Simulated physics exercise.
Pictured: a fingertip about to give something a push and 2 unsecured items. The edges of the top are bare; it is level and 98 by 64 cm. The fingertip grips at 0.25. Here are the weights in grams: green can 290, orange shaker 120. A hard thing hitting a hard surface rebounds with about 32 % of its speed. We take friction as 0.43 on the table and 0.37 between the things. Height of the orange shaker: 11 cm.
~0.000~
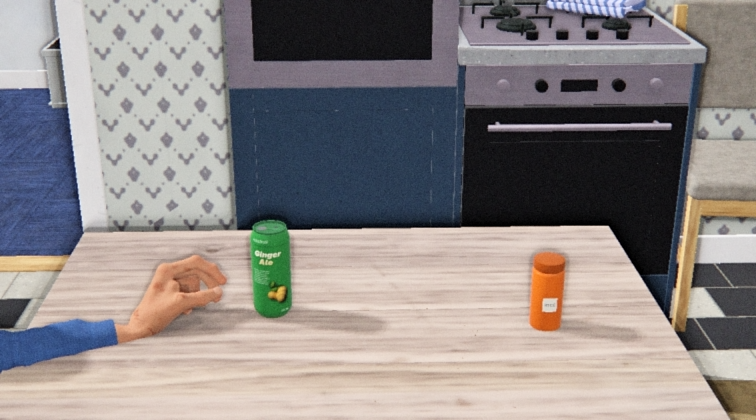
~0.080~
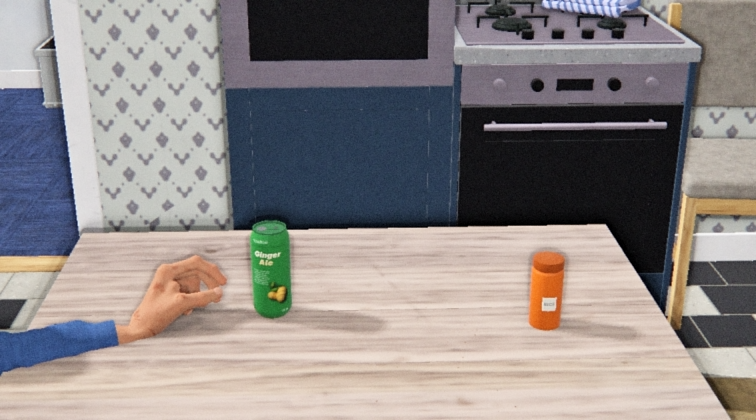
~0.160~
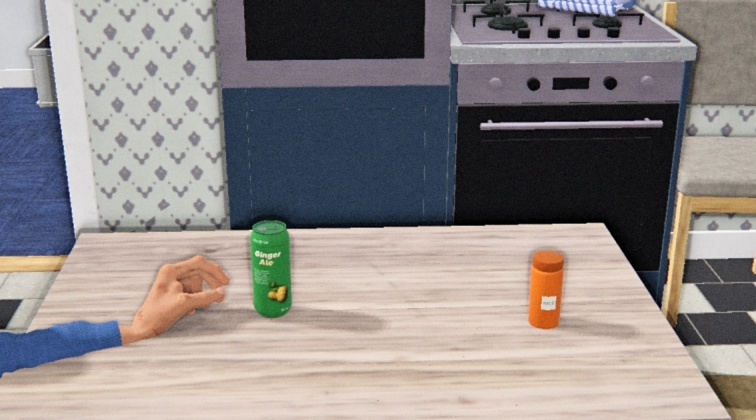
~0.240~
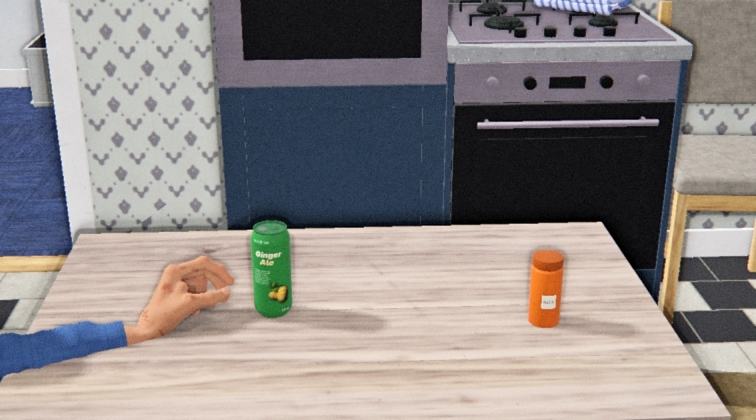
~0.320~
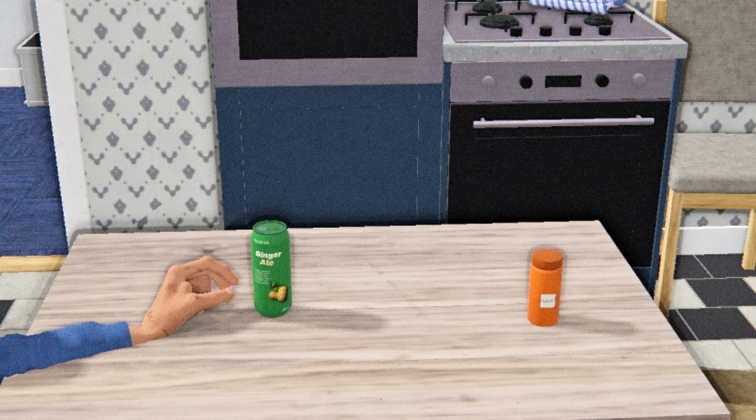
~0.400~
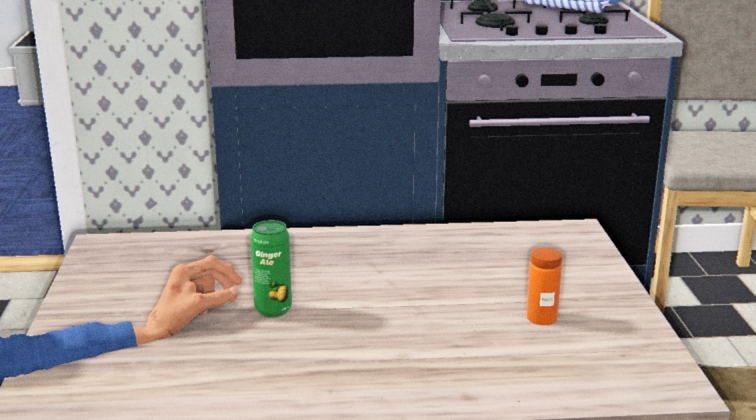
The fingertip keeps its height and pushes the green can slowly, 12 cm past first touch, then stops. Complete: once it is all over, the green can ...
... is still standing.
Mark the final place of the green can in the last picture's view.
(348, 267).
After 1.00 s, 7 cm of travel; green can moved 3 cm near (288, 269).
After 1.50 s, 11 cm of travel; green can moved 7 cm near (314, 268).
After 2.00 s, 15 cm of travel; green can moved 11 cm near (340, 267).
In the end (3.1 s), not toppled but over 5 cm from the start, green can; orange shaker under 5 cm from the start. At the end, from the last picture's camera, green can near (348, 267).
